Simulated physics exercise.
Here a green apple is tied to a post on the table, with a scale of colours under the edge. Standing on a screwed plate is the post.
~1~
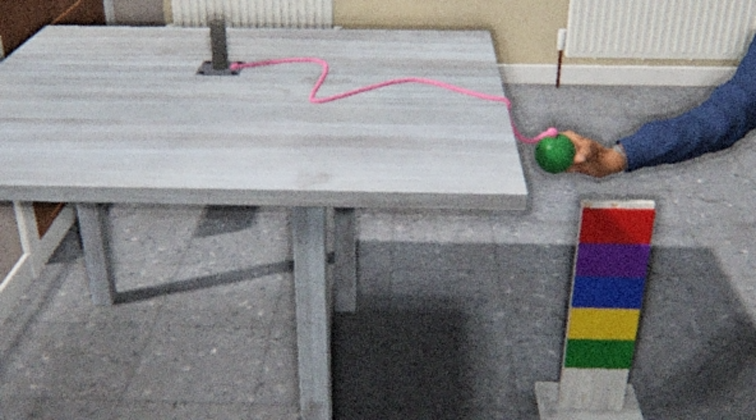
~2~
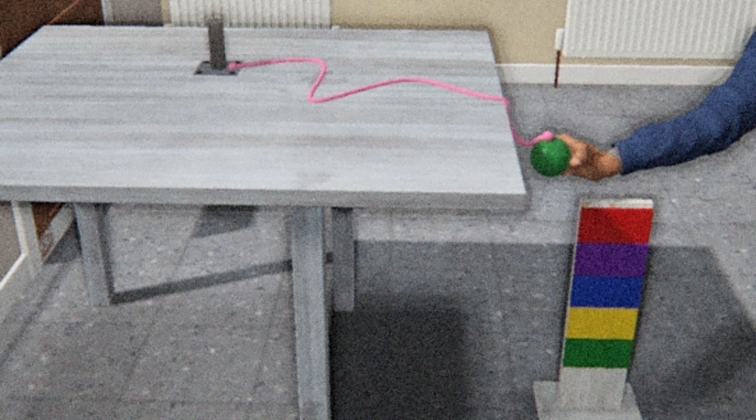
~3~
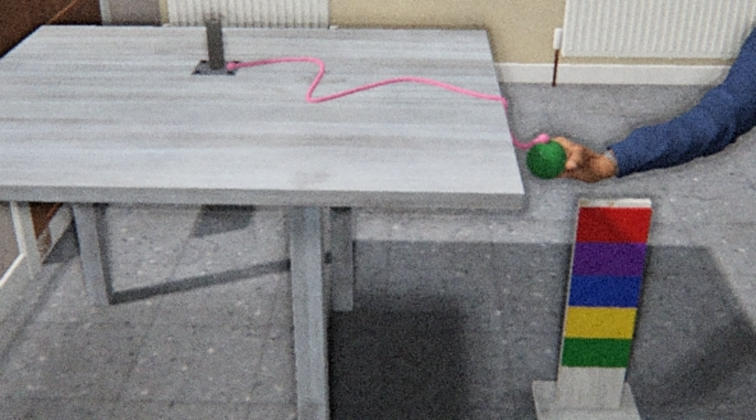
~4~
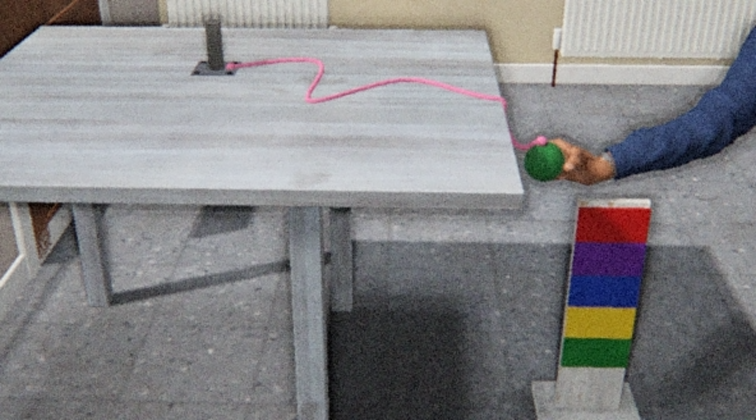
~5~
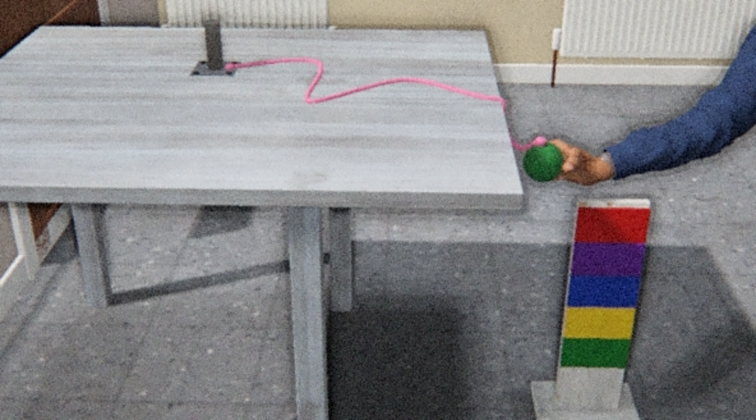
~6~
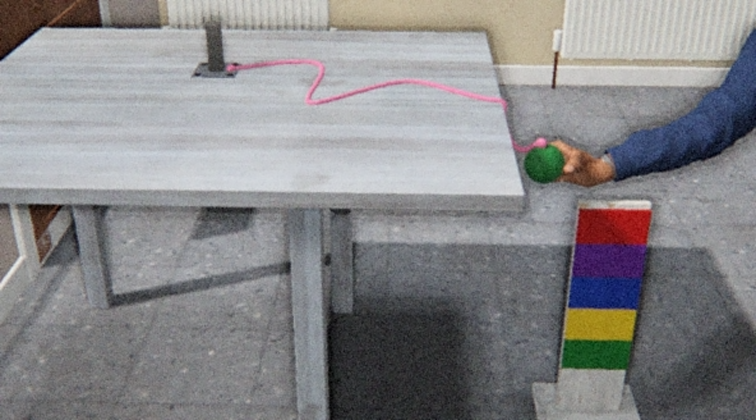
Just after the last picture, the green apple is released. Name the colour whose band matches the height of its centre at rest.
That would be yellow.
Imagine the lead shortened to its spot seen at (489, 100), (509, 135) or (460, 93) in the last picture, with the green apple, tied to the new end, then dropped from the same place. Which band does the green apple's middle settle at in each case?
Try by try: Purple; blue; red.
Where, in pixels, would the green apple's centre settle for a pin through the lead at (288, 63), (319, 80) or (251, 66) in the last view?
It comes to rest around (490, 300), (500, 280) and (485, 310) respectively.
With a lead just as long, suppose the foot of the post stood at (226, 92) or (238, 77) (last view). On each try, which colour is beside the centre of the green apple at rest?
Answer, in order: Green, green.
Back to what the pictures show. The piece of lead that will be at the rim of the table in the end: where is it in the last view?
You'll find it close to (374, 88).
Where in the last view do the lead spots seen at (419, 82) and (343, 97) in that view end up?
End points: Roughly (500, 153); roughly (467, 95).
Soon after, apple near (519, 320); level with yellow.
After that, apple near (456, 301); level with yellow.
And then, apple near (505, 318); level with yellow.
In the end, apple near (484, 313); level with yellow. The lead holds its middle at yellow.
